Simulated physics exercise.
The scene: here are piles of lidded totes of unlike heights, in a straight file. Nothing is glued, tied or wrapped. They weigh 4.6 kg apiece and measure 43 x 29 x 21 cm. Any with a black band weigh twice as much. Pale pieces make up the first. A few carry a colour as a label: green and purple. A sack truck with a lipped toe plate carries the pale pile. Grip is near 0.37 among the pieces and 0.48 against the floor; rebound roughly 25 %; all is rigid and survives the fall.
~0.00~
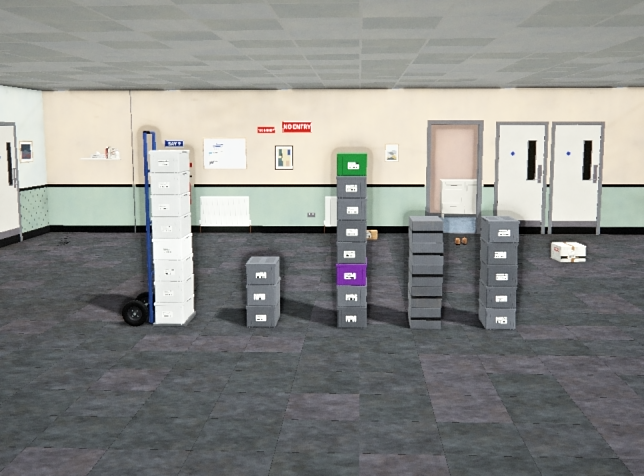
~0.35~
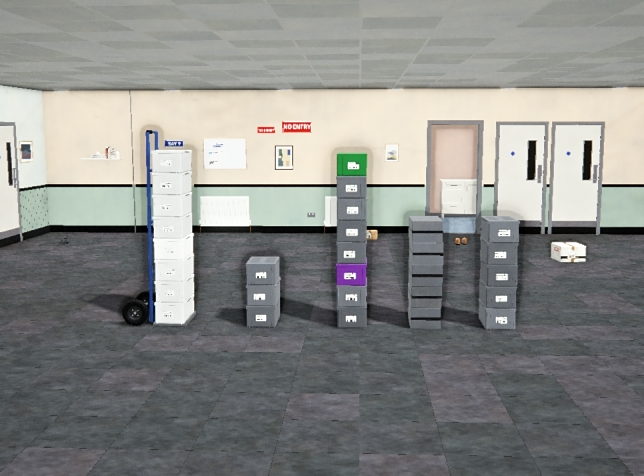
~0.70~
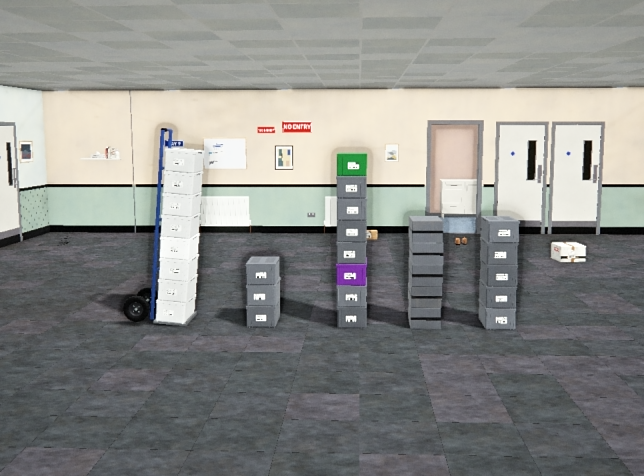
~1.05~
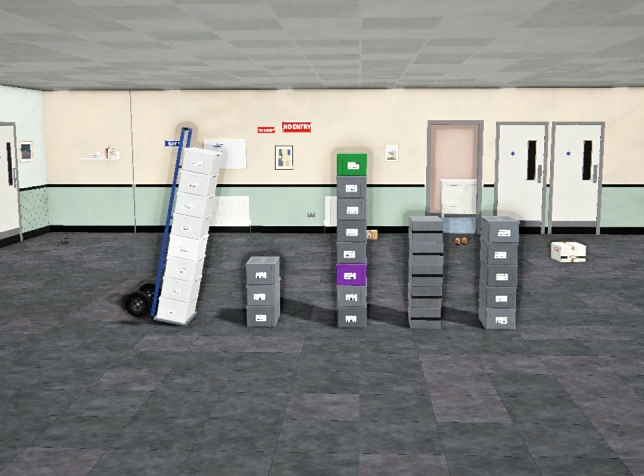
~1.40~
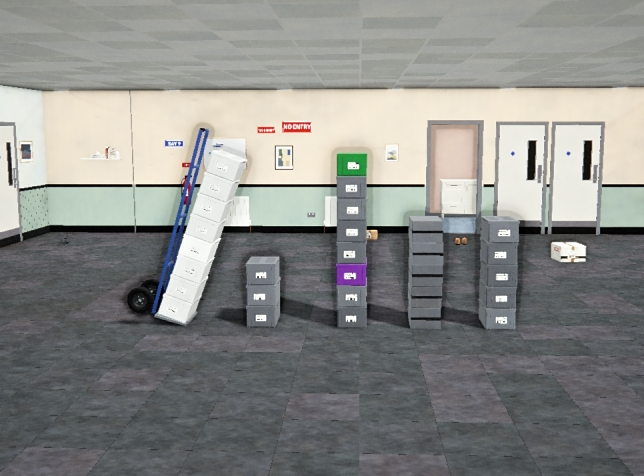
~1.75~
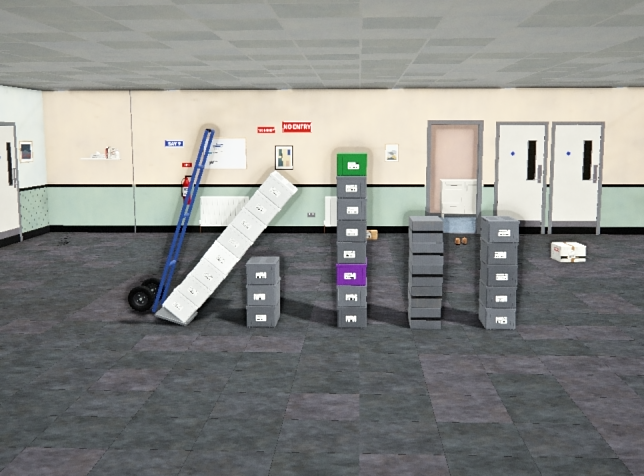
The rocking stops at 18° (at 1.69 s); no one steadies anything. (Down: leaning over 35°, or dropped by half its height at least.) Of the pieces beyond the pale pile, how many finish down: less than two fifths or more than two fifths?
The part is less than two fifths.
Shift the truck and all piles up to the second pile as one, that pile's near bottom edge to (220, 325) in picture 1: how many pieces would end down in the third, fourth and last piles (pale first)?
In that case third 0, fourth 0, last 0.
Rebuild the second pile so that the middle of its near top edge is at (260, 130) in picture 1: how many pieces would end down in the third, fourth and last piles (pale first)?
Then third 7, fourth 5, last 4.
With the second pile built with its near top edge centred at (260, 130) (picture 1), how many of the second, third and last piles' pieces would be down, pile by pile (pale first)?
Then second 9, third 7, last 4.
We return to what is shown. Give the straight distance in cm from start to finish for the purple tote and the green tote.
Moved: Purple 0, green 0.
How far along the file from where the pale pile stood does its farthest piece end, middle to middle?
Some 160 cm.
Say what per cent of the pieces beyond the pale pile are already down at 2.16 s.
0 per cent by then.
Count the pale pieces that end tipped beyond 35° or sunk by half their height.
The count is 8.
By 1.90 s, 8 of the pale pile down; none of the 21 other totes down, 1 disturbed.
By 2.16 s, 8 of the pale pile down; none of the 21 other totes down, 9 disturbed; green tote moved 30 mm; purple tote moved 23 mm.
When it is over (3.2 s), 8 of the pale pile down; none of the 21 other totes down, 9 disturbed; purple tote moved 17 mm; green tote moved 28 mm. That is 0 per cent. In pixels of the last frame, middles, purple tote near (354, 271), green tote near (355, 164).
